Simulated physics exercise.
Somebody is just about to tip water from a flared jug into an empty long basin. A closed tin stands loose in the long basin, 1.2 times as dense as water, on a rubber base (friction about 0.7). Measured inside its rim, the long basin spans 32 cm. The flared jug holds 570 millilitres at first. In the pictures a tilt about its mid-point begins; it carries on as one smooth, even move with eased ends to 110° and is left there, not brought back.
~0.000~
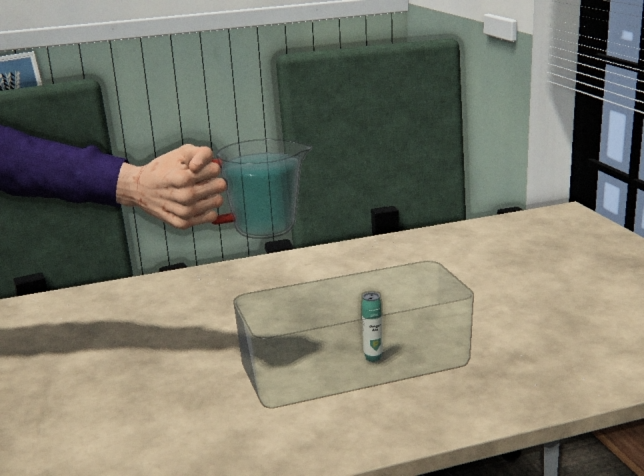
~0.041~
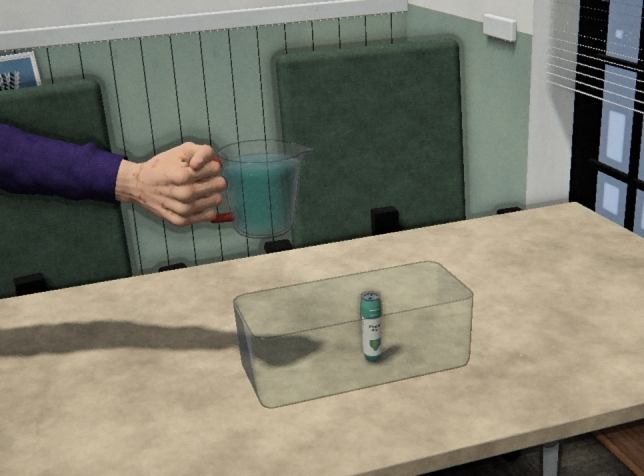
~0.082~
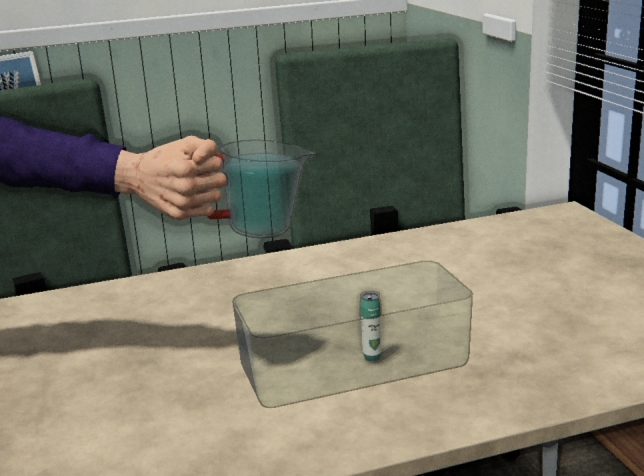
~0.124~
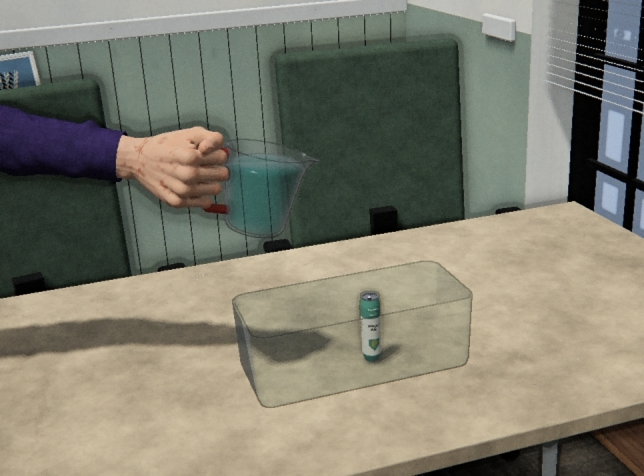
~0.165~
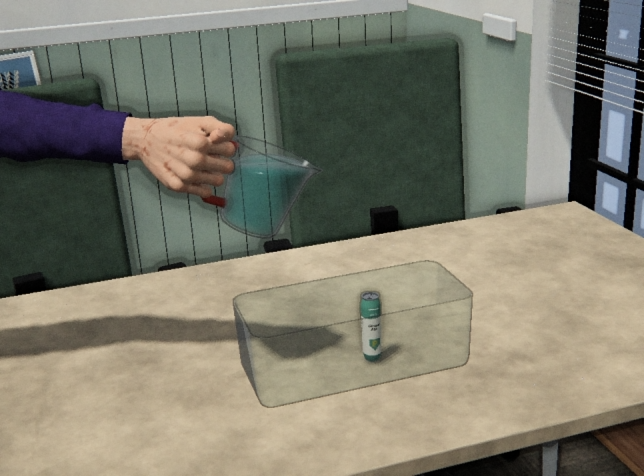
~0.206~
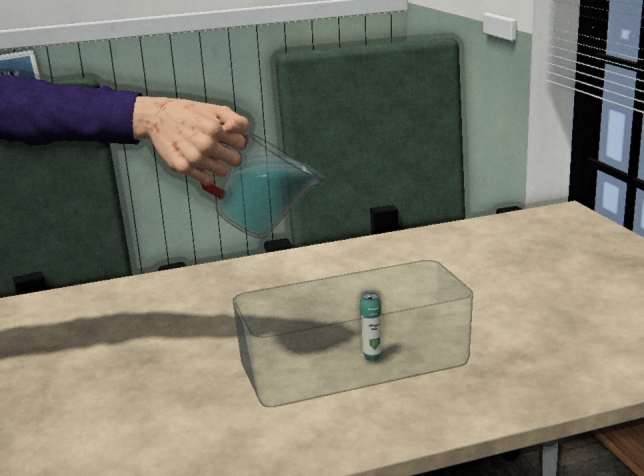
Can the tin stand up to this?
It keels over.
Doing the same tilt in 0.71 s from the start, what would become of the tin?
Outcome - the tin ends up overturned.
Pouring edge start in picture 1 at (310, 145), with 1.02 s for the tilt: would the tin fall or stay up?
Then it tips over.
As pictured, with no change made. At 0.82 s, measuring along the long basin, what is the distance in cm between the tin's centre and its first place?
The tin has gone some 8 cm.
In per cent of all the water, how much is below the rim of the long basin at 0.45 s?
Near 22 in a hundred.
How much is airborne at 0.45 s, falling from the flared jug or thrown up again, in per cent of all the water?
About 42 per cent.
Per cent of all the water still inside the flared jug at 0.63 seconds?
About 4 per cent.
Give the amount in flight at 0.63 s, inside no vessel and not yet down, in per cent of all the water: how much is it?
Close to 14 %.
Then, 0.45 s in, the tilt is 105° and 37 per cent is still to pour; the tin stands where it began.
Then, 0.63 s in, the tilt is 110° and 4 per cent is still to pour; the tin leans 7°.
Then, 0.82 s in, the tilt is 110° and 0 per cent is still to pour; the tin lies on its side.
Then, 1.02 s in, the tilt is 110° and 0 per cent is still to pour; the tin lies on its side.
Finally, the tin lies on its side.
